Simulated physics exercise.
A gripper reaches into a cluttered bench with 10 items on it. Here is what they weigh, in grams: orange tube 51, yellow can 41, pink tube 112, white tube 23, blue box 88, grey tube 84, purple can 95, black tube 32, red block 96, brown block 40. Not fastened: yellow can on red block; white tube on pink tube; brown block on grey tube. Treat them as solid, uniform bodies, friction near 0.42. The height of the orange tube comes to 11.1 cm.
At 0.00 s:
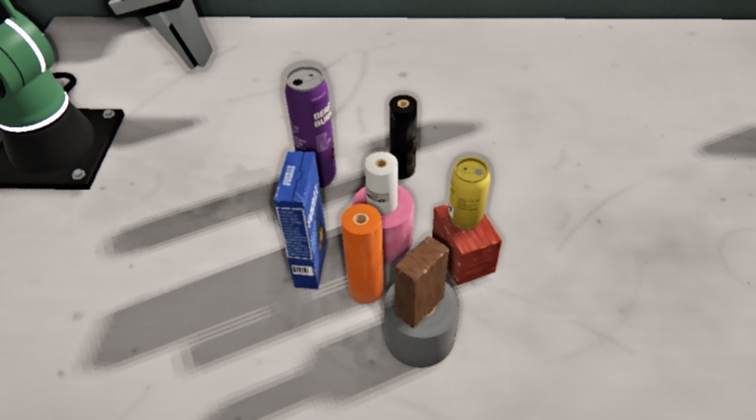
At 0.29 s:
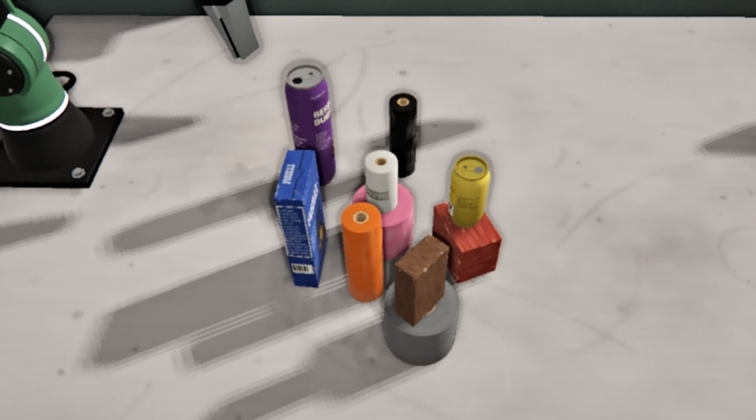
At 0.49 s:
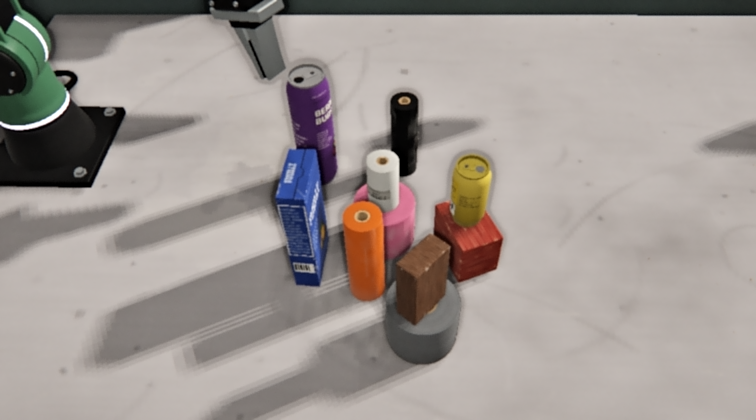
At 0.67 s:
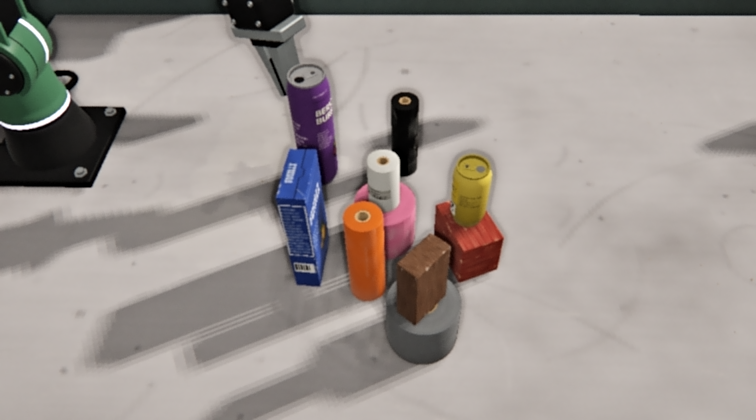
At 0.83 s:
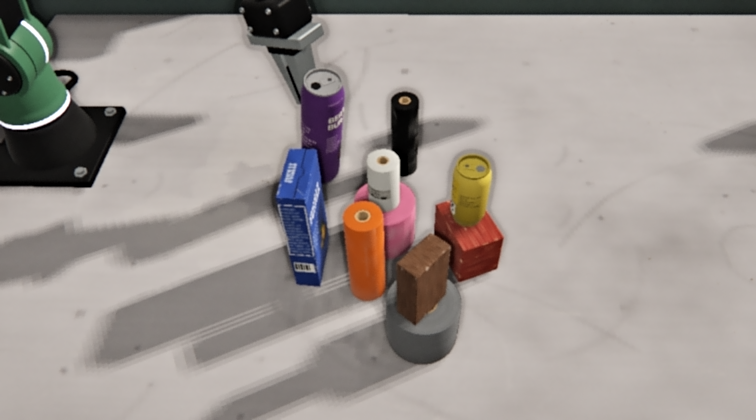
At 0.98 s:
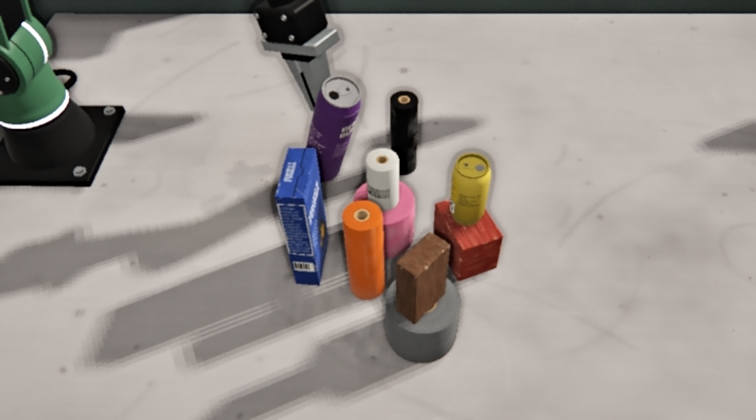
A robotic gripper moving right behind cluttered tubes, cans, boxes and blocks, then pushing the tall purple can into a rightward lean.
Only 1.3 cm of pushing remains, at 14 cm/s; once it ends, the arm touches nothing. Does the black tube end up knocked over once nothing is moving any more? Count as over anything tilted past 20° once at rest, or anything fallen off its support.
No, it stays up.
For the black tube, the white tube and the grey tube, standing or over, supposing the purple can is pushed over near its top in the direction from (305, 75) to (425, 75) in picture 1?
Outcome - black tube: Fell, white tube: Stayed up, grey tube: Stayed up.
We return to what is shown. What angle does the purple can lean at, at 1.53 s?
Roughly 90 degrees from upright.
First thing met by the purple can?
It is the white tube.
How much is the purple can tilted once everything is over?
It settles near 90° away from upright.
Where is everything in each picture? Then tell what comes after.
In the first picture, gripper tip (189, 30), purple can (313, 132) not leaning; black tube (403, 139).
In the second picture, gripper tip (238, 25), purple can (312, 130) not leaning; orange tube (364, 255), yellow can (468, 194).
In the third picture, gripper tip (266, 47), purple can (314, 129) not leaning; pink tube (385, 220), white tube (383, 182).
In the fourth picture, gripper tip (287, 65), purple can (314, 129) not leaning; blue box (306, 221), grey tube (423, 318).
In the fifth picture, gripper tip (304, 73), purple can (322, 131) tipped 9°; red block (467, 237), brown block (423, 280).
In the sixth picture, gripper tip (318, 79), purple can (330, 135) tipped 18°; black tube (404, 135).
By 1.23 s, white tube and purple can touch at 1.15 s; tilt purple can 53°, white tube 12°.
By 1.53 s, pink tube and purple can touch at 1.24 s; black tube and purple can touch at 1.41 s; tilt purple can 90°.
By 1.98 s, tilt purple can 90°.
In the end purple can is over (lying or leaning past 20°); 9 still stand.
